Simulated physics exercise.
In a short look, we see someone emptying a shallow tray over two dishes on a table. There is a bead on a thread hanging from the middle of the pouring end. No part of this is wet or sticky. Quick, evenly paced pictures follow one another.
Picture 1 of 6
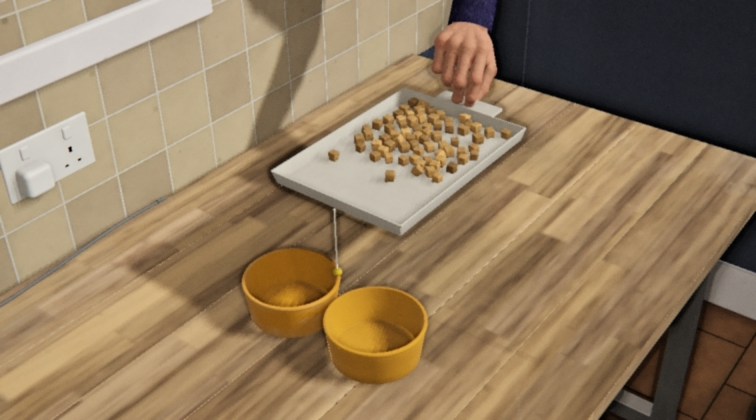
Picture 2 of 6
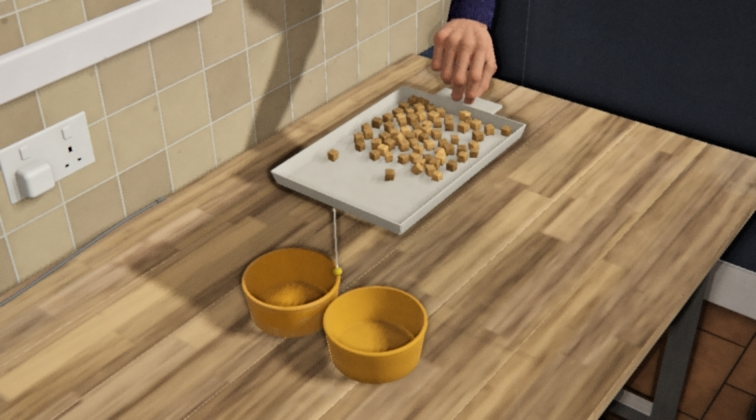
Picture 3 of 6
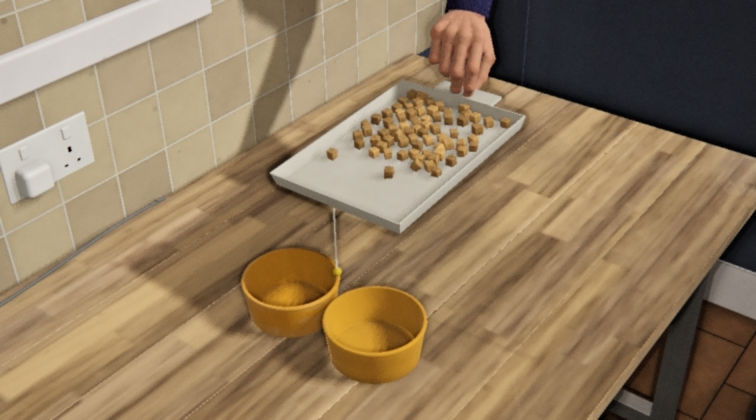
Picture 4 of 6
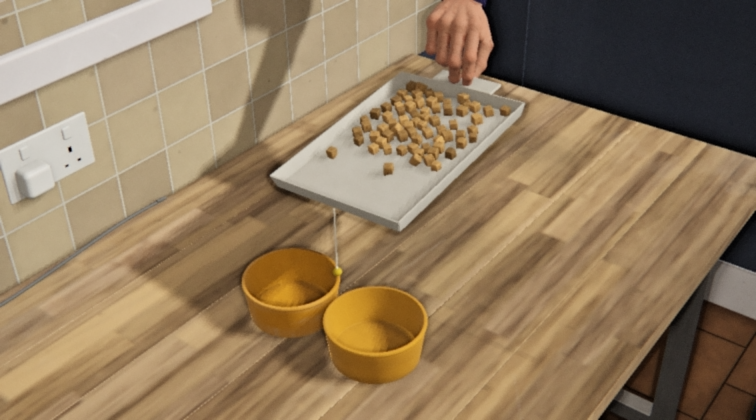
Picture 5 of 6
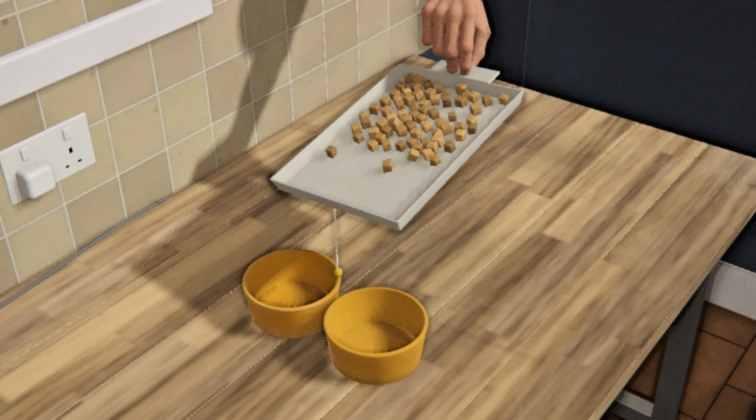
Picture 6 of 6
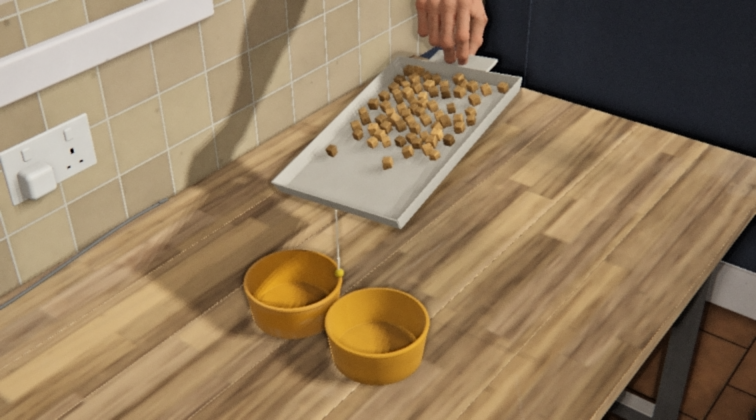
A hand raises the far end of a tray of small brown cubes above a table.
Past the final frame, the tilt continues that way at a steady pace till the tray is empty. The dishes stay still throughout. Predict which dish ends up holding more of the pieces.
The dish on the left is going to receive more.
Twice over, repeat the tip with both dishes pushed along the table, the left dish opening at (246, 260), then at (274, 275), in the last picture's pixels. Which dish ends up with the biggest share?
Case one: The dish at left. Case two: The dish at left.
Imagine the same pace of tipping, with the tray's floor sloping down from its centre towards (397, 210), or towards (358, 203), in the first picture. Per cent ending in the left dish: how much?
About 0 and 20 percent.
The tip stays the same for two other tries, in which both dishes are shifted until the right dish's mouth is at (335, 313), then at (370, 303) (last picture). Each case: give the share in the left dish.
80 %, then 90 %.
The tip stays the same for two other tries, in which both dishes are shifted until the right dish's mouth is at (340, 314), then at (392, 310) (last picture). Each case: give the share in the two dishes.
80 and 80 in a hundred, in turn.
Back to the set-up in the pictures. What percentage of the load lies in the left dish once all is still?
That share works out at some 80 %.
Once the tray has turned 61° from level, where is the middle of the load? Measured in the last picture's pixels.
I'd mark it close to (307, 172).
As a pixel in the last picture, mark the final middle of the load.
Near (290, 299), more or less.
Just after the last frame, tray tipped steeply; the larger part on the tray; just a few in the left dish; just a few outside both; about a tenth in the air.
A moment on, tray tipped past a quarter turn; roughly two thirds on the tray; roughly a quarter in the left dish; about a tenth outside both; about a tenth in the air.
Further on, tray tipped past a quarter turn; the larger part in the left dish; roughly a quarter outside both.
When it is over, tray tipped past a quarter turn; not one in the right dish; the larger part in the left dish; roughly a quarter outside both.
